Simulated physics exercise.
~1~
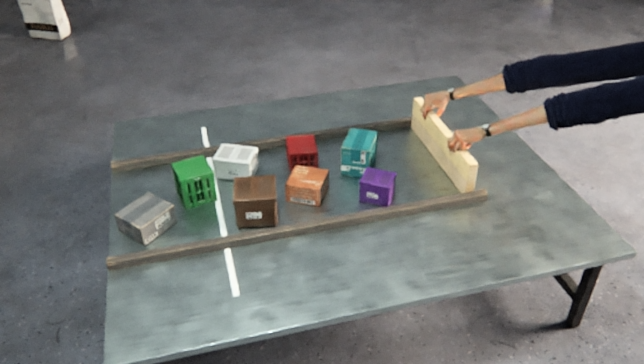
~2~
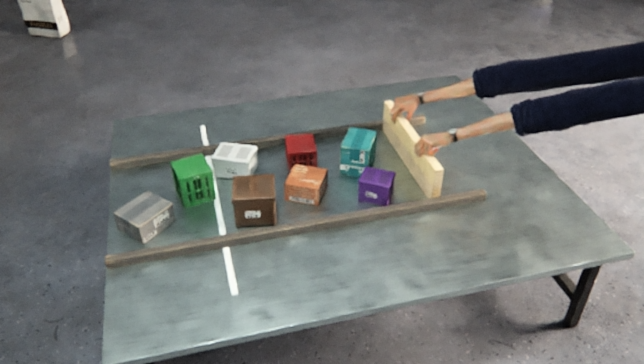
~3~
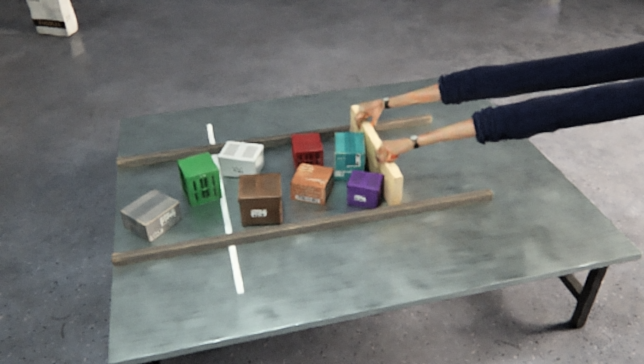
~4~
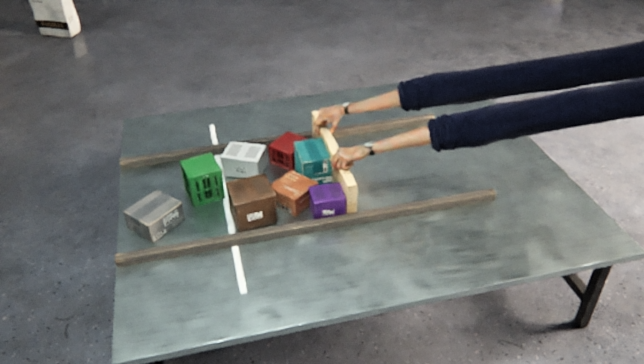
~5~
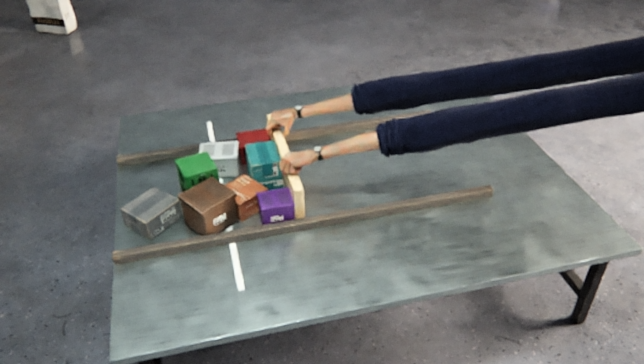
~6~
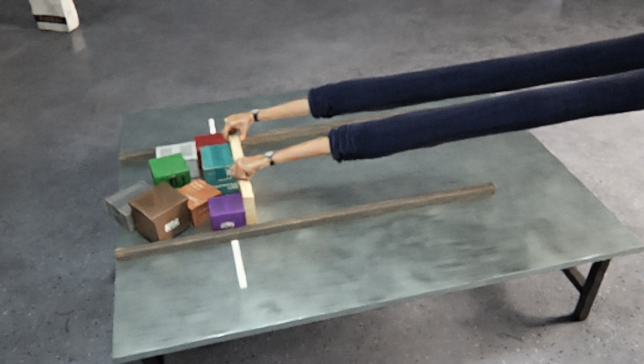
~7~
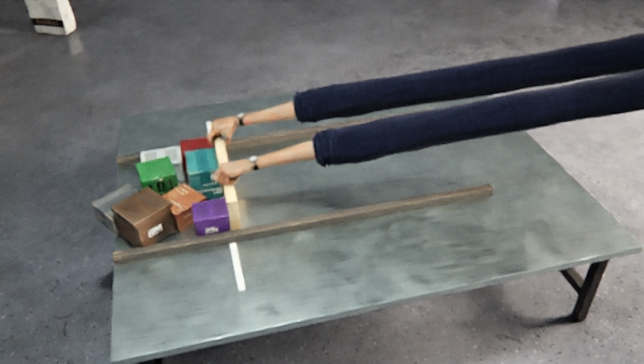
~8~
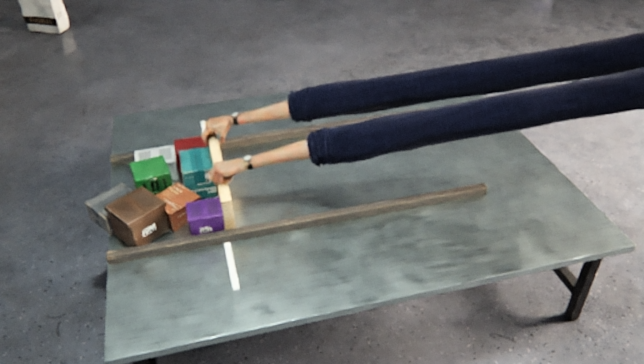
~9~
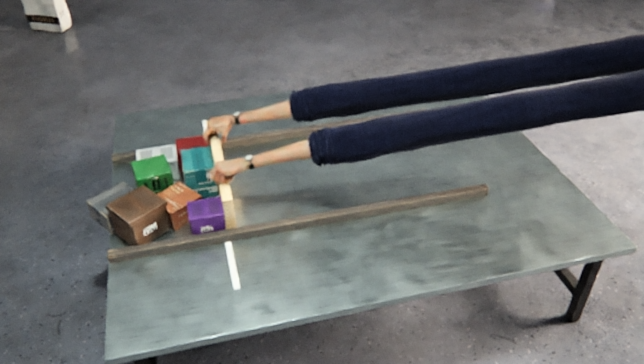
On a low grey platform on a concrete floor, eight boxes and tubs of various colours stand between two wooden battens, with a strip of white tape running across the surface. Two hands in dark sleeves hold a pale plank upright at the right and slide it left. It meets the purple and turquoise boxes first, then drives them into the red, orange and brown ones. The white, green and grey ones are soon shoved along too, bunching near the left edge. The hands stop the plank at the tape, and all eight remain on the platform, crowded together and still.
